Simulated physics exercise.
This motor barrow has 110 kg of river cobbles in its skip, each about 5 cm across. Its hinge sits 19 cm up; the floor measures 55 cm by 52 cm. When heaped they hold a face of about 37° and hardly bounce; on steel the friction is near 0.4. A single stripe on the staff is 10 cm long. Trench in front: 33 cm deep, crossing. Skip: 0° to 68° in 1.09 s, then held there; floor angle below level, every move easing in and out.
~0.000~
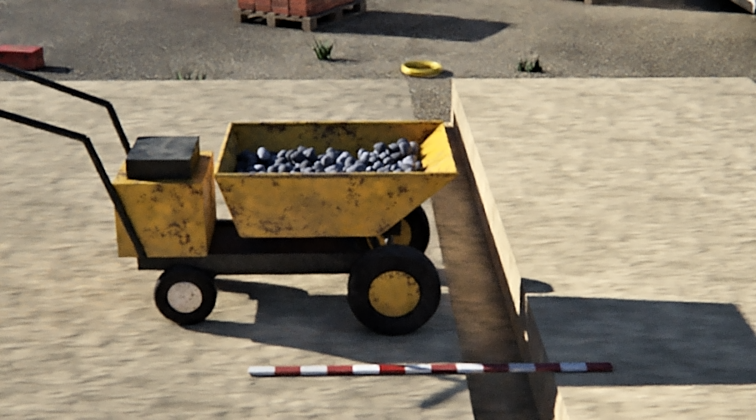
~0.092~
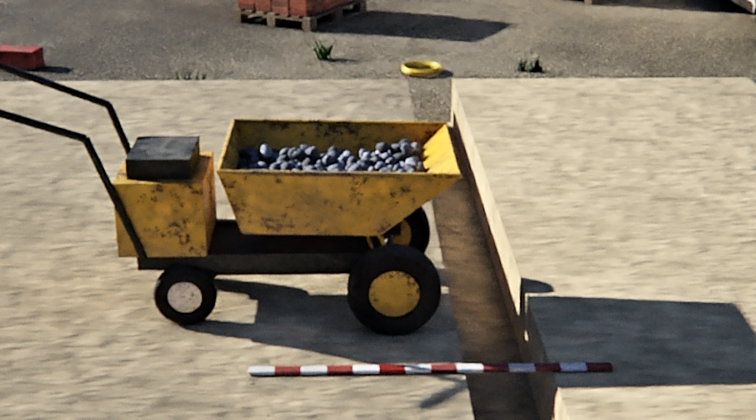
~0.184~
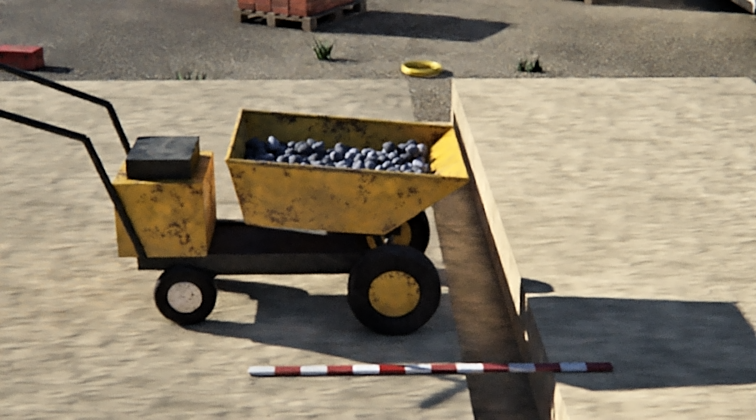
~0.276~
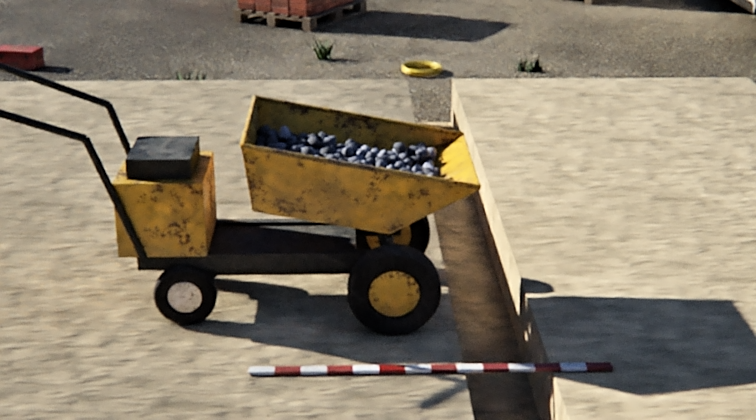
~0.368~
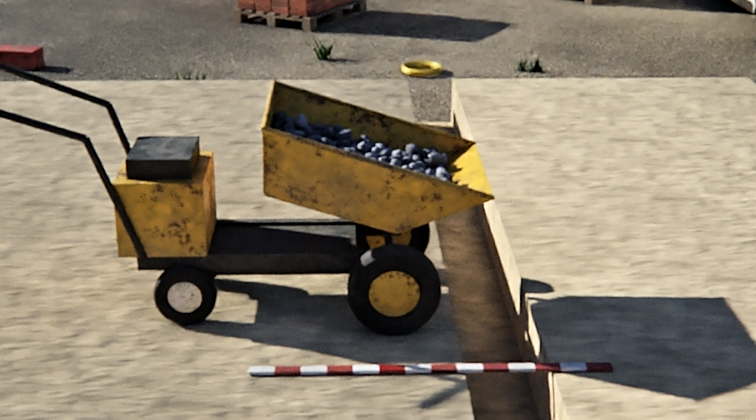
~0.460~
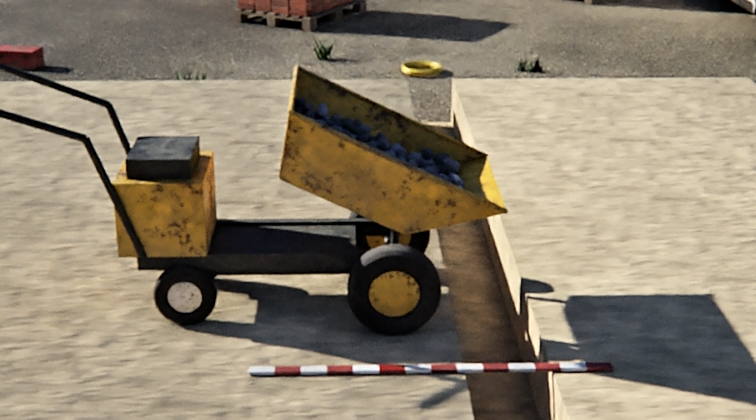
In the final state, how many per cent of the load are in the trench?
About 17 per cent are in the trench in the final state.
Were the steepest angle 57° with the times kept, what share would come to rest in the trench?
About 30 per cent would end up in the trench.
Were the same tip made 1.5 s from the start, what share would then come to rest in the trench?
Roughly 20 per cent would.
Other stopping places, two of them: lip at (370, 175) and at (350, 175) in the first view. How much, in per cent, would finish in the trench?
About 95 and 100 per cent.
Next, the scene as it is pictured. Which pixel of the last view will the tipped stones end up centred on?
Their middle is at about (588, 294).
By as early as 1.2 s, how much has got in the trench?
Close to 0 per cent at that time.
After 0.8 s the floor is at 58°; 100 % in the skip; the foremost stones are at (515, 234).
After 1.2 s the floor is at 68°; 58 % in the skip, 41 % past the trench; the foremost stones are at (622, 300).
After 1.5 s the floor is at 68°; 16 % in the skip, 3 % in the trench, 81 % past the trench; the foremost stones are at (739, 298).
After 3.5 s the floor is at 68°; 0 % in the skip, 17 % in the trench, 83 % past the trench; the foremost stones are past the picture's edge.
